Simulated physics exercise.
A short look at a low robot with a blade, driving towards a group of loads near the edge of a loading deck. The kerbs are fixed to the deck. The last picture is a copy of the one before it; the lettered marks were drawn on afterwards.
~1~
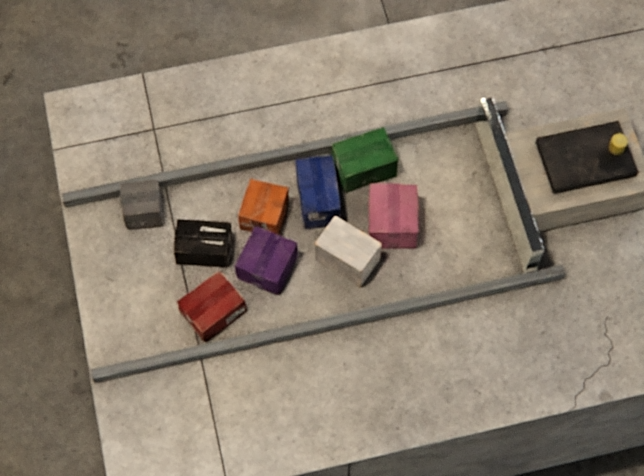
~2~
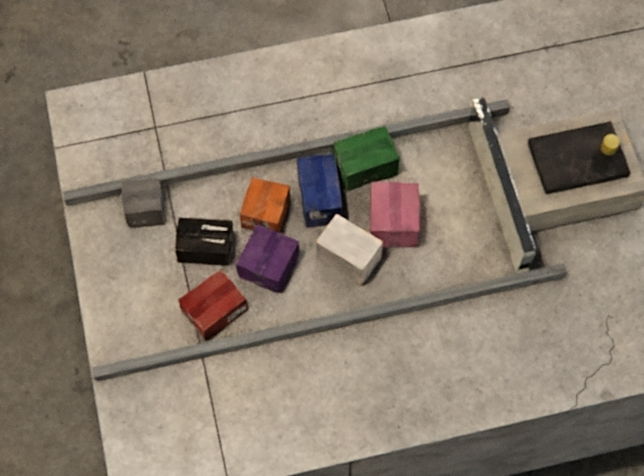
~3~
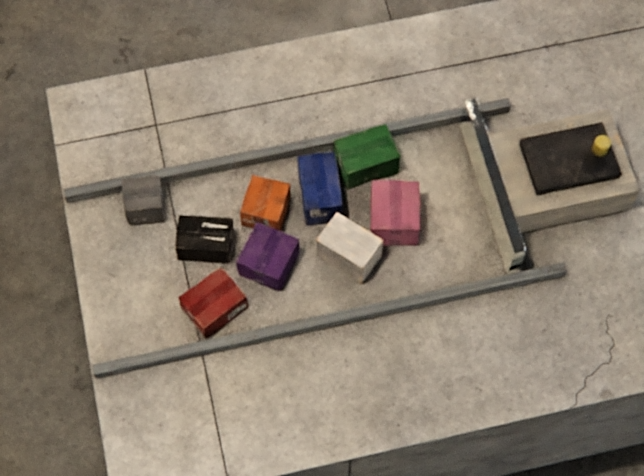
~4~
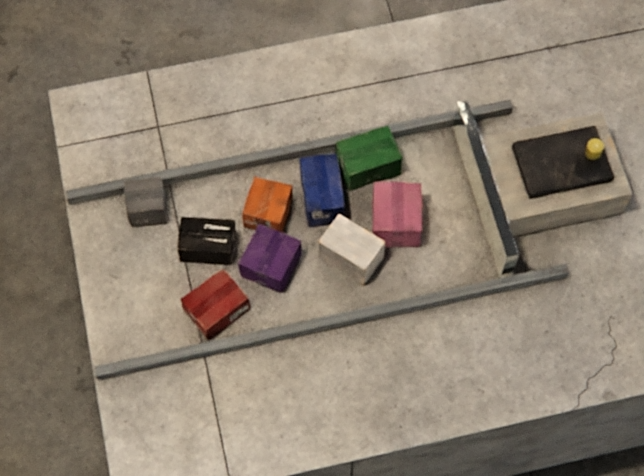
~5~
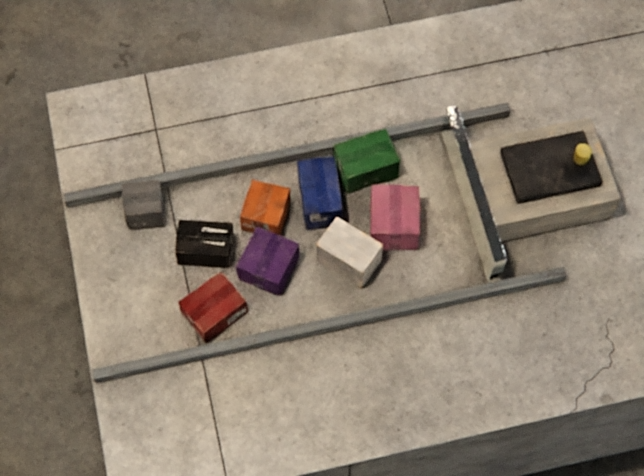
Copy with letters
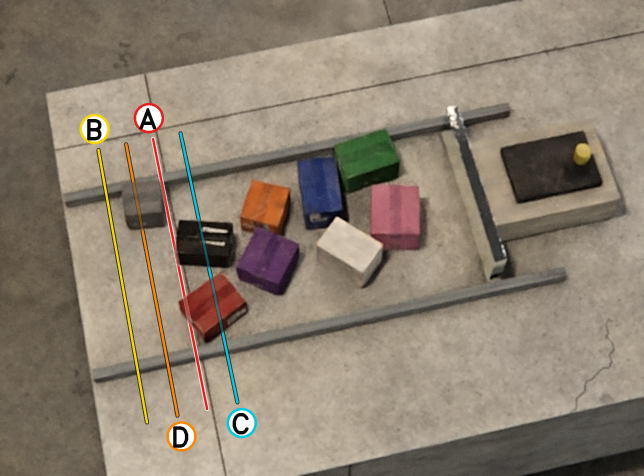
A low robot with a blade moves slowly left between two rails near scattered colored boxes.
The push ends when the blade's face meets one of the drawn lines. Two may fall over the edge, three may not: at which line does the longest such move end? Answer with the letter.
No third one falls up to C.
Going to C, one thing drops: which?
The black parcel goes over.
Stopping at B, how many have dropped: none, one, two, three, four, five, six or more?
Six or more.
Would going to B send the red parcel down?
By then, yes.
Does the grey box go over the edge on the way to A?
Yes.
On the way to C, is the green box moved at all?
Yes.
On the marked copy, A at (179, 267); B at (121, 279); C at (208, 261); D at (151, 273).
Taking C. A third of the way, robot (449, 187); green box (329, 168); orange parcel (247, 215).
Two thirds of the way, robot (353, 208); black parcel (141, 282); red parcel (167, 322).
When it is over, robot (281, 223); black parcel over the edge; red parcel (94, 338); one fallen.
As for the rest, A drops four; B drops six; D drops six.
